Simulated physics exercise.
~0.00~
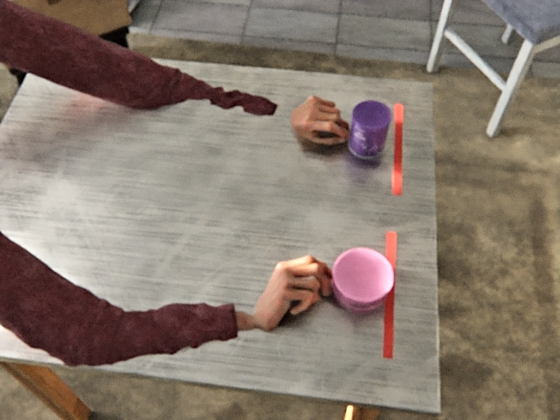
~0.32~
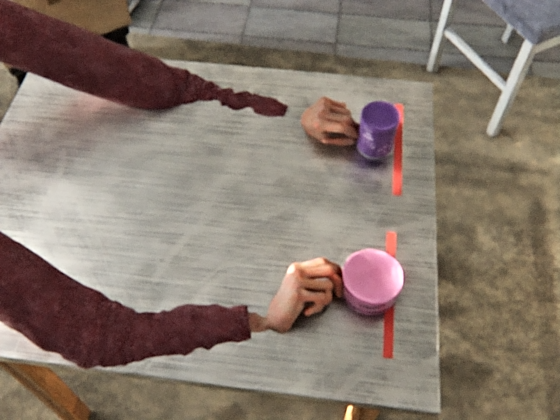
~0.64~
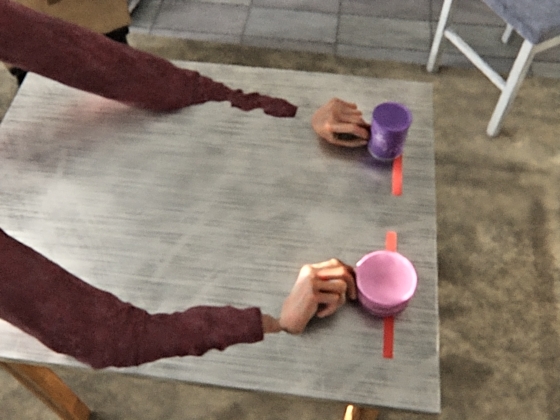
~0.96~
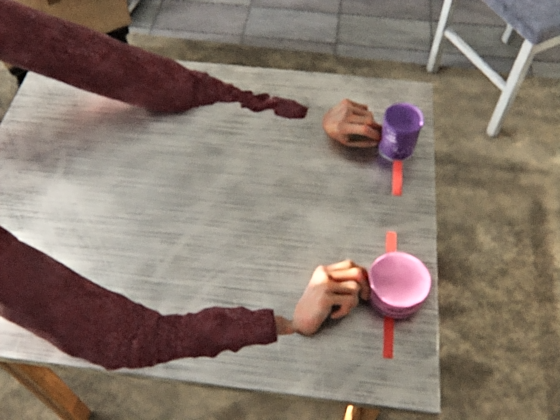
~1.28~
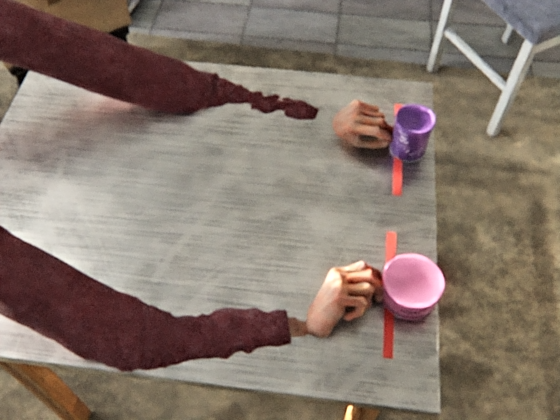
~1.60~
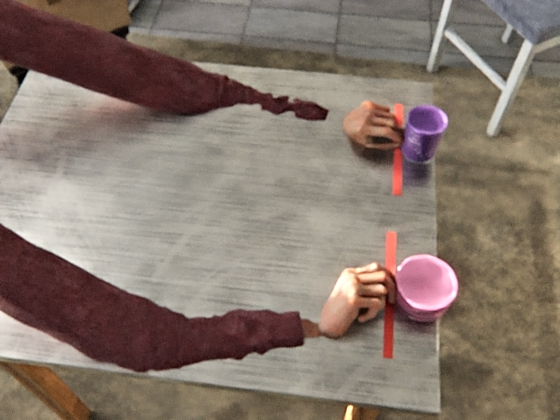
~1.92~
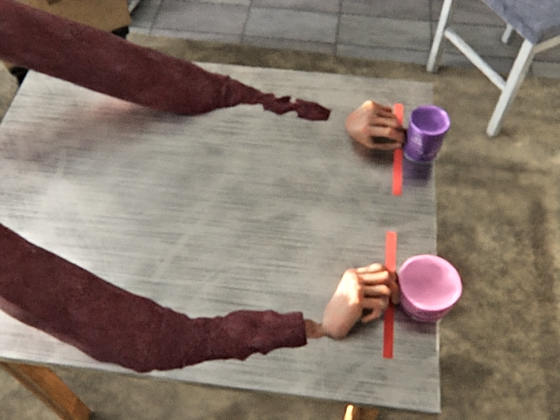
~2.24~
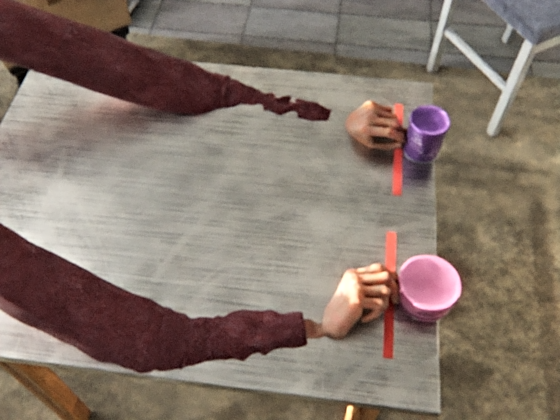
Two hands in dark red sleeves slowly pushed a pink tub and a purple pot to the right across a gray table, past two strips of red tape, then stopped with both still on the table near its edge.
